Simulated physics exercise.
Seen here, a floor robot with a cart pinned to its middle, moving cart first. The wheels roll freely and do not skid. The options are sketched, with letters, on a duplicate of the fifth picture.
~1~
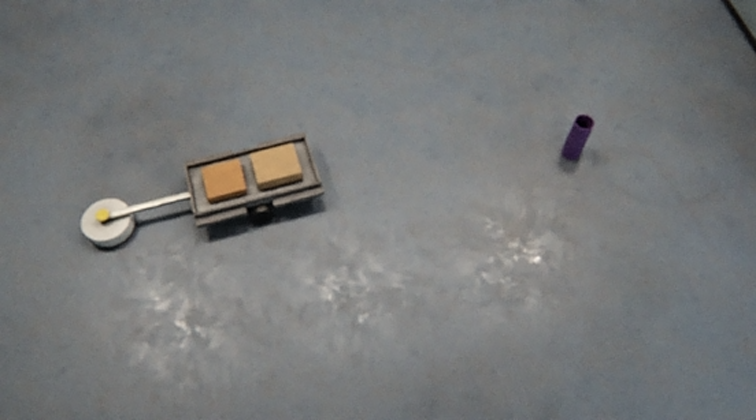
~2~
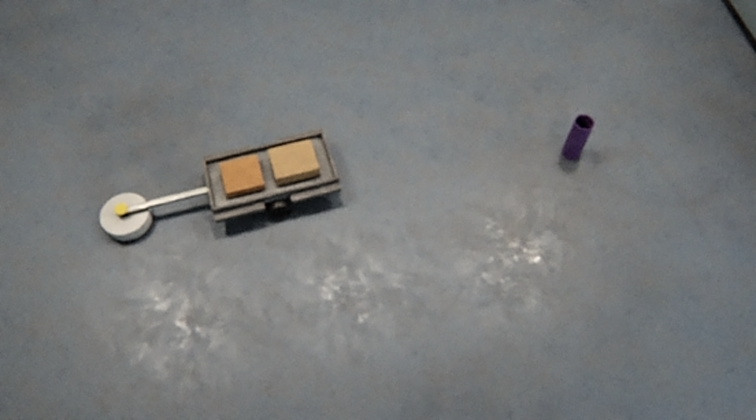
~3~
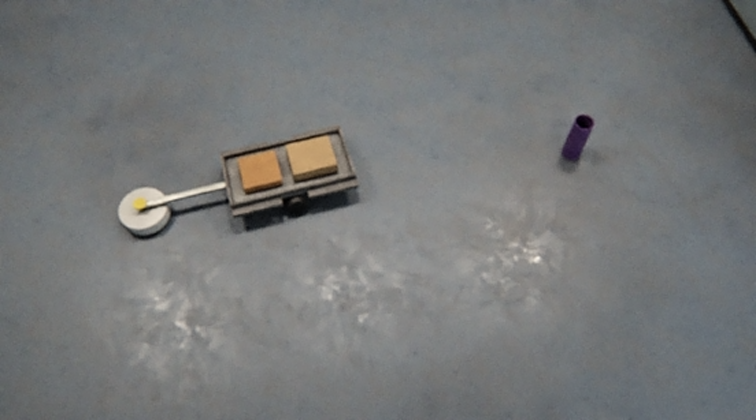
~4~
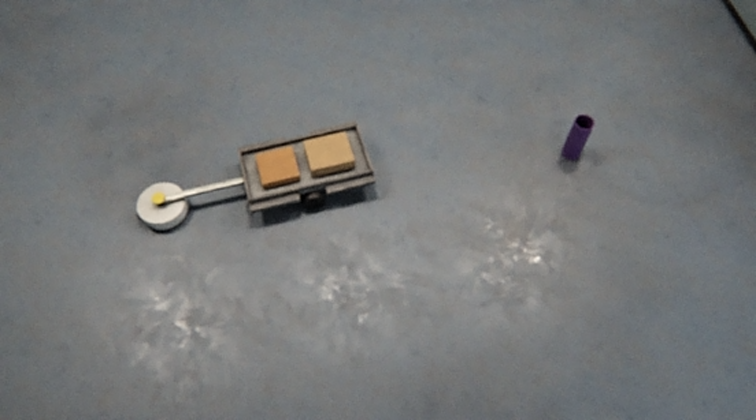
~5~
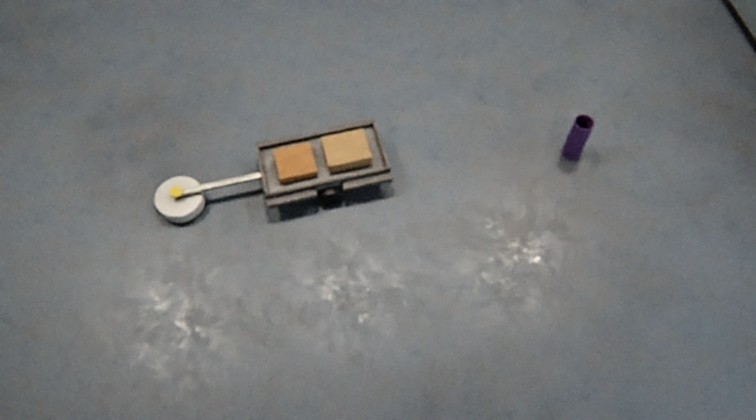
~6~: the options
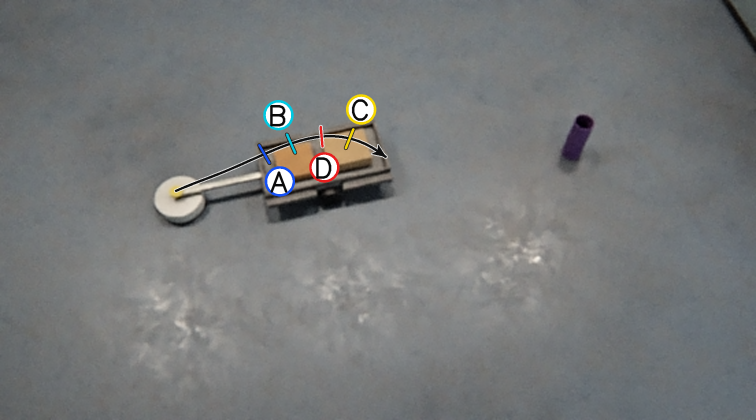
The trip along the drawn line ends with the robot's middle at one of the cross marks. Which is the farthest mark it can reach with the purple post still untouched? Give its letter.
It can go as far as C.
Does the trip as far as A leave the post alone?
Yes.
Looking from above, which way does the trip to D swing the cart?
Clockwise.
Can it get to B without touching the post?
For that mark, yes.
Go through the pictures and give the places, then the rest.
The first frame shows purple post (571, 153); robot (107, 221); grey cart (253, 177).
The second frame shows robot (125, 215); grey cart (270, 172); purple post (571, 153).
The third frame shows robot (144, 210); grey cart (288, 168); purple post (571, 153).
The fourth frame shows robot (162, 204); grey cart (305, 164); purple post (571, 153).
The fifth frame shows robot (179, 198); grey cart (323, 160); purple post (571, 153).
On the marked copy, A at (264, 154); B at (291, 144); C at (350, 138); D at (322, 137); the route from (176, 191) via (283, 146) to (386, 157).
Taking C. A third of the way, robot (240, 173), cart (383, 150).
Two thirds of the way, robot (298, 149), cart (440, 148).
When it is over, robot (350, 146), cart (493, 152); nothing has been touched.
As for the rest, A is safe but short; B is safe but short; D is safe but short.
